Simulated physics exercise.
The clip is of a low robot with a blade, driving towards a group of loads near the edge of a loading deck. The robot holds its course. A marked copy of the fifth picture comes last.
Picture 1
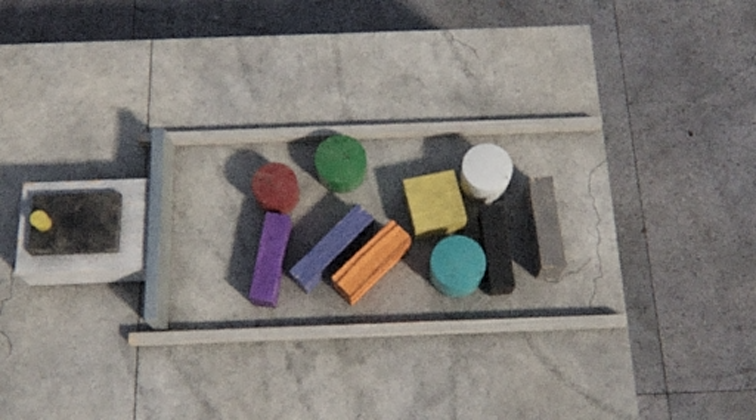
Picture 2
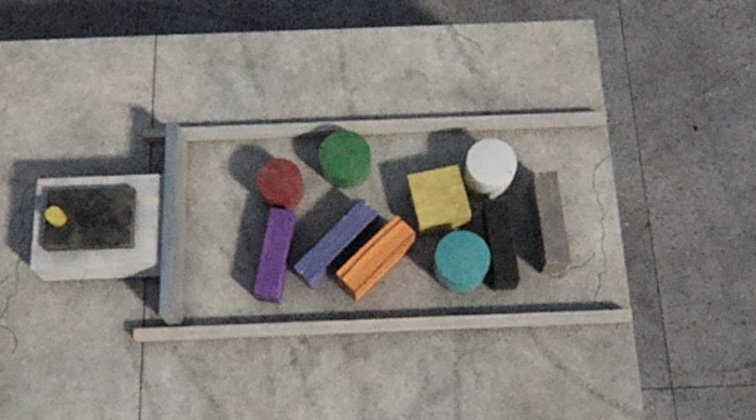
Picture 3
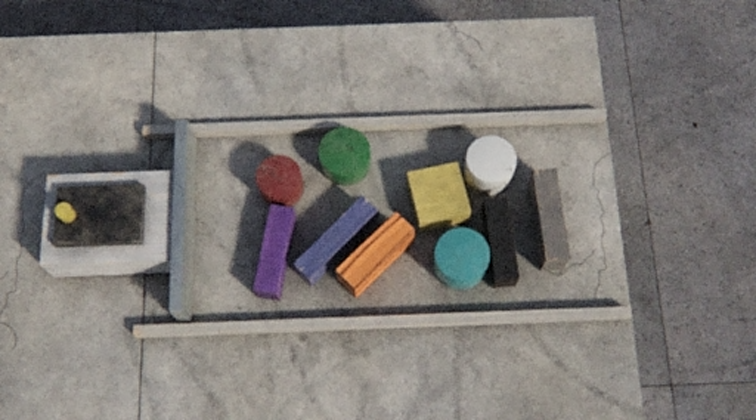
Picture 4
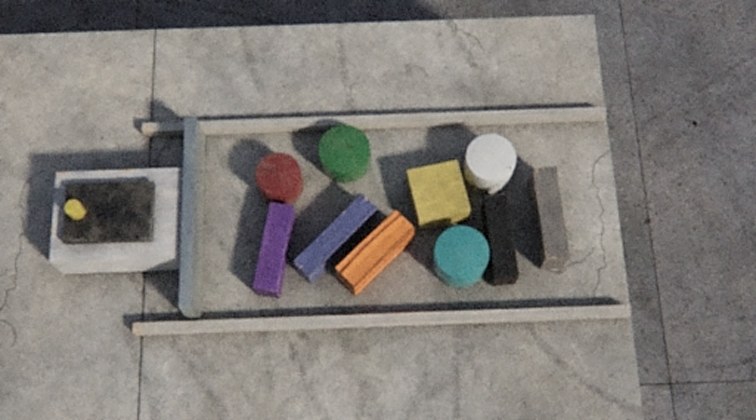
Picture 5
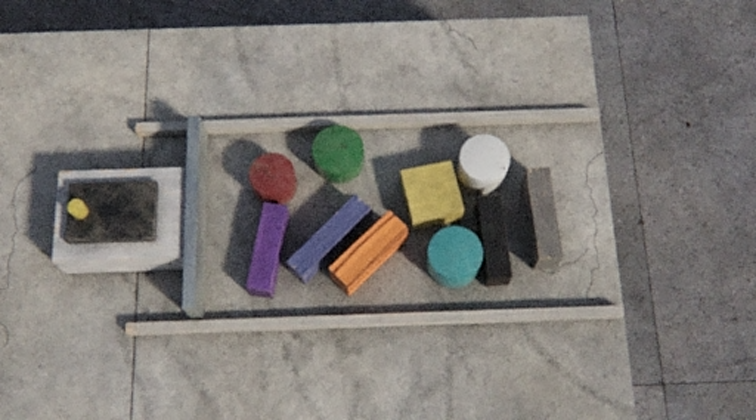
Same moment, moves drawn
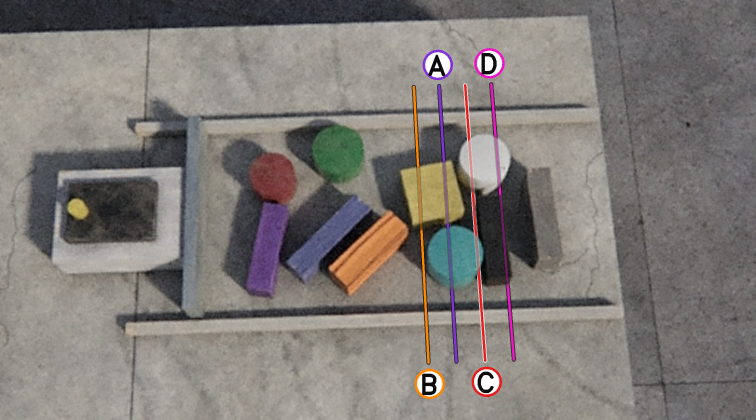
A low robot with a blade moves slowly right towards colourful blocks that stay still.
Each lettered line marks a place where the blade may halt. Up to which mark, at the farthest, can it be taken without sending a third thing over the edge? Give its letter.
The farthest such stop is D.
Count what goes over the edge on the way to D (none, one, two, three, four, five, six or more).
By then, two.
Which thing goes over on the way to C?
The grey bar goes over.
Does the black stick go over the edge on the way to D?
Yes.
On the marked copy, A at (447, 217); B at (421, 218); C at (475, 216); D at (502, 215).
Taking D. A third of the way, robot (232, 208); green canister (364, 147); orange stick (380, 259).
Two thirds of the way, robot (345, 204); grey bar (581, 219); black stick (563, 245).
When it is over, robot (431, 201); grey bar over the edge; black stick over the edge; two fallen.
As for the rest, A is within the limit but short; B is within the limit but short; C is within the limit but short.
